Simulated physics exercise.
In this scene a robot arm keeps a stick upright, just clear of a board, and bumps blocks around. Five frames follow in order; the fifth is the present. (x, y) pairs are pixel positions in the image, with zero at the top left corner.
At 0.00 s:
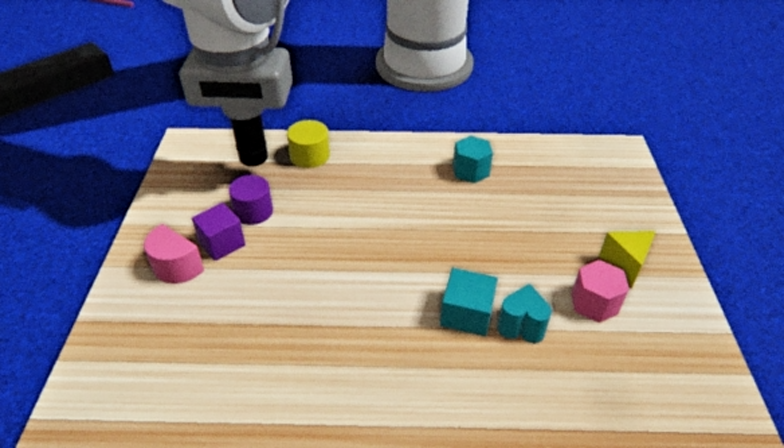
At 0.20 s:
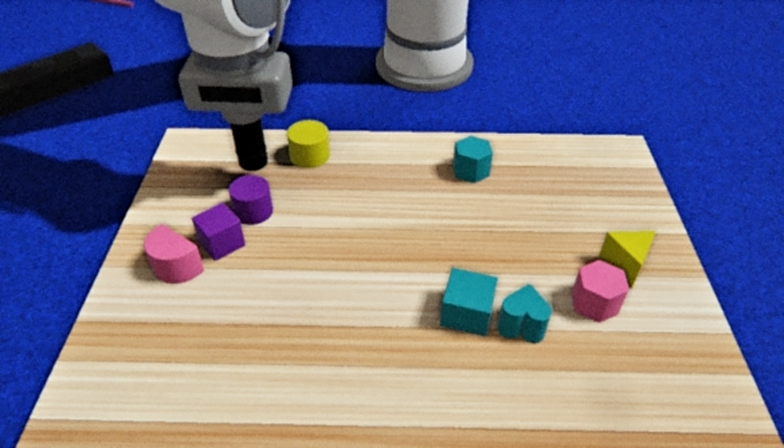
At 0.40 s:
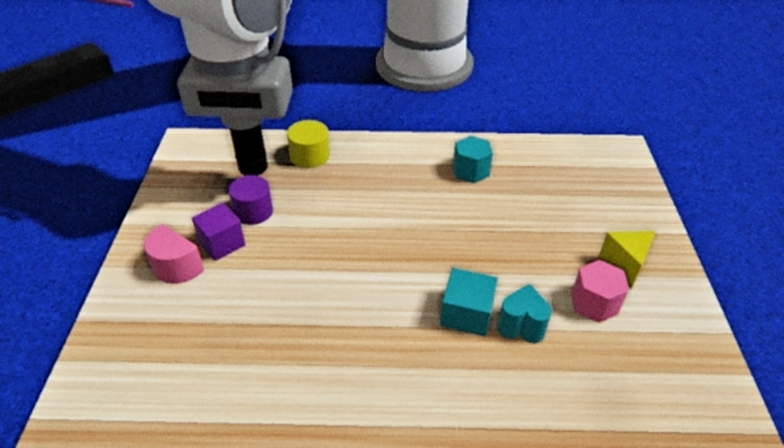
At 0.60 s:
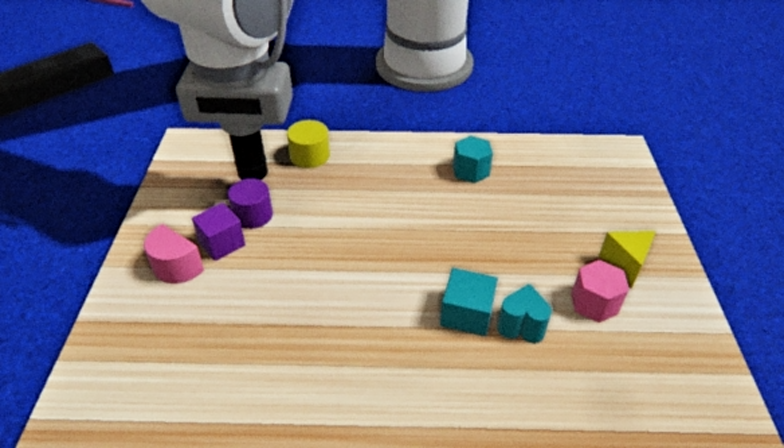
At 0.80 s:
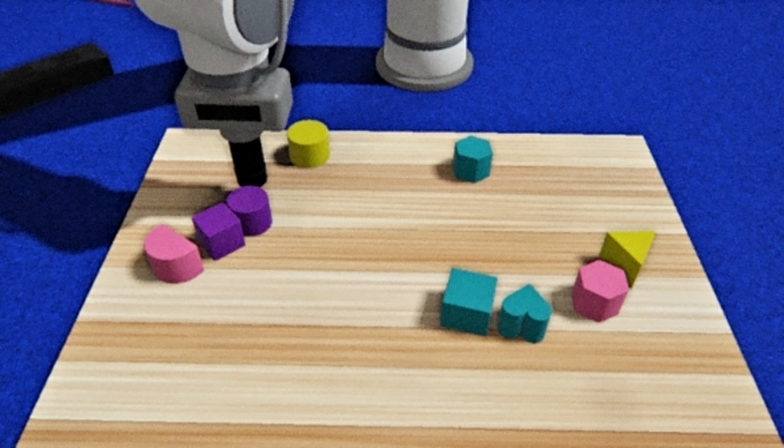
We see a robot arm holding a dark stick above a wooden board of colored blocks; the stick edges toward the viewer and nudges the purple round block slightly closer to the purple square one, while the other blocks stay still.
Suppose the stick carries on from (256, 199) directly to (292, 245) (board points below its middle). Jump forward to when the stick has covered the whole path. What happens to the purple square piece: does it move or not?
If the stick follows that path, the purple square piece ends up shifted.
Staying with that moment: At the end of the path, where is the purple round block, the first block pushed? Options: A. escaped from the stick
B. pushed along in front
The one that fits is A, escaped from the stick.
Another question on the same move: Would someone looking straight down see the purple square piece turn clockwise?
Answer: Yes.
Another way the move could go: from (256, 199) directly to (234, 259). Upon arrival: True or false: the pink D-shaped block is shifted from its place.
That is true.
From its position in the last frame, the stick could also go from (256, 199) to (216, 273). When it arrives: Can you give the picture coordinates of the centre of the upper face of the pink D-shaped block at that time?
So, by the moment the path ends, you'll find the top centre of the pink D-shaped block at (132, 260).
What follows on the original path. Halfway along, stick at (271, 203); purple square piece at (210, 225), turned 20° clockwise; purple round block at (251, 220).
At the end, stick at (289, 227); purple square piece at (209, 225), turned 25° clockwise; purple round block at (252, 233); yellow round block unmoved.
